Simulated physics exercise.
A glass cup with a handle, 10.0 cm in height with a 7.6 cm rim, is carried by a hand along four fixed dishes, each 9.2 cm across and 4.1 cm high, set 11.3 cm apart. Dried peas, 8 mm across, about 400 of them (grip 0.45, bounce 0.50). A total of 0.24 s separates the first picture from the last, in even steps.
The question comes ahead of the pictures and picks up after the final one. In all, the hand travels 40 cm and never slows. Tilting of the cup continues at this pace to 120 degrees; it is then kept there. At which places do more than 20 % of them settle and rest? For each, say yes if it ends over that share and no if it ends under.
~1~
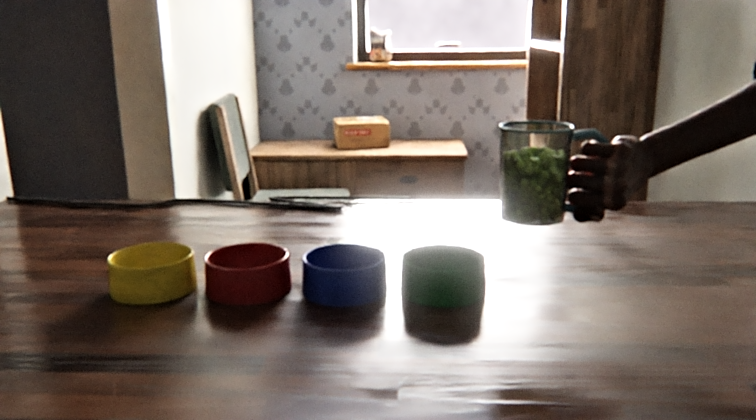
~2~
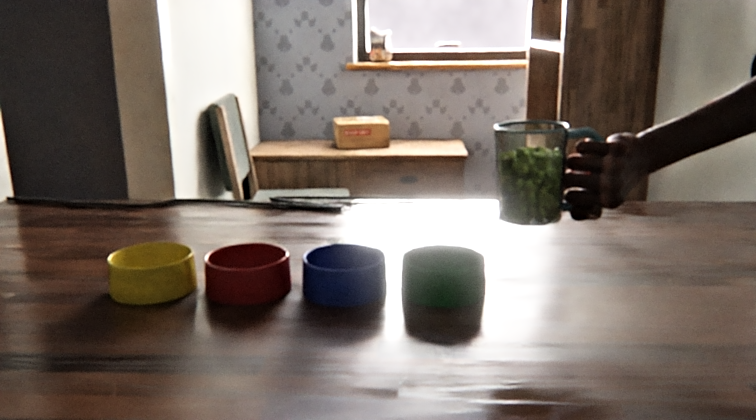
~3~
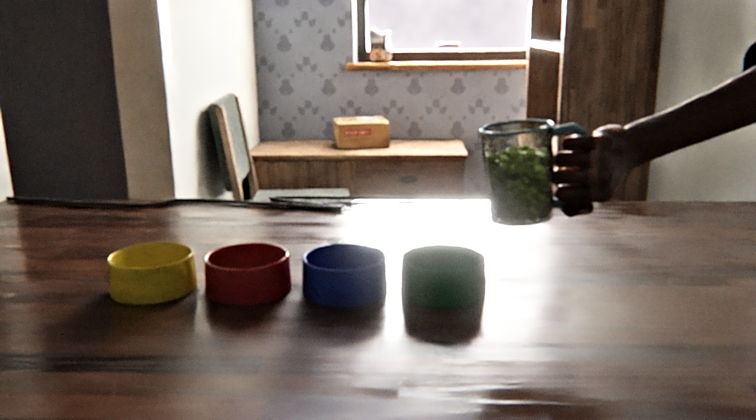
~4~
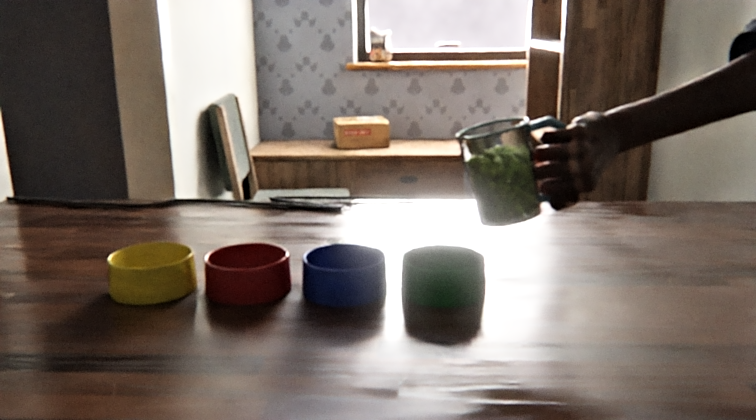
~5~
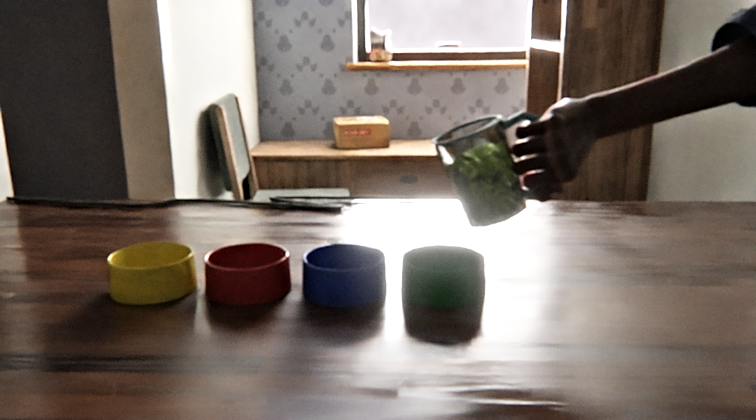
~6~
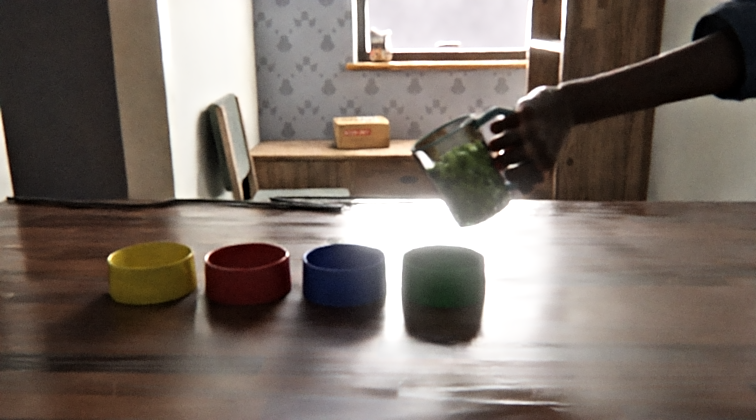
As I see it, red dish: Share not greater than a fifth, blue dish: Share not greater than a fifth, green dish: Share not greater than a fifth, yellow dish: Share greater than a fifth, counter: Share greater than a fifth.
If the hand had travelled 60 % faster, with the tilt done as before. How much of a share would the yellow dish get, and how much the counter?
Yellow: 40; counter: 60.
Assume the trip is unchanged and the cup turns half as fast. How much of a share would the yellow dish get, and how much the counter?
The yellow dish 70, the counter 30.
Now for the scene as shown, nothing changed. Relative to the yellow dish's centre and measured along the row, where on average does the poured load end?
Some 3 cm to the left.
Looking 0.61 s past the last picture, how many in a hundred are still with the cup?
Roughly 65 percent.
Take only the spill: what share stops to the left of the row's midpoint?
100 per cent.
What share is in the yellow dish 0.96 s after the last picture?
60 %.
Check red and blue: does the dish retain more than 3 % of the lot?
Note - red affirmative, blue negative.
Then, 0.36 s after the last picture, tilt 88 degrees; cup holds 100 %.
Then, 0.61 s after the last picture, tilt 120 degrees; cup holds 65 %, red 5 %, yellow 10 %.
Then, 0.96 s after the last picture, tilt 120 degrees; cup holds 0 %, red 5 %, yellow 60 %.
In the end, red 5 %, blue 0 %, green 0 %, yellow 55 %, counter 35 %.
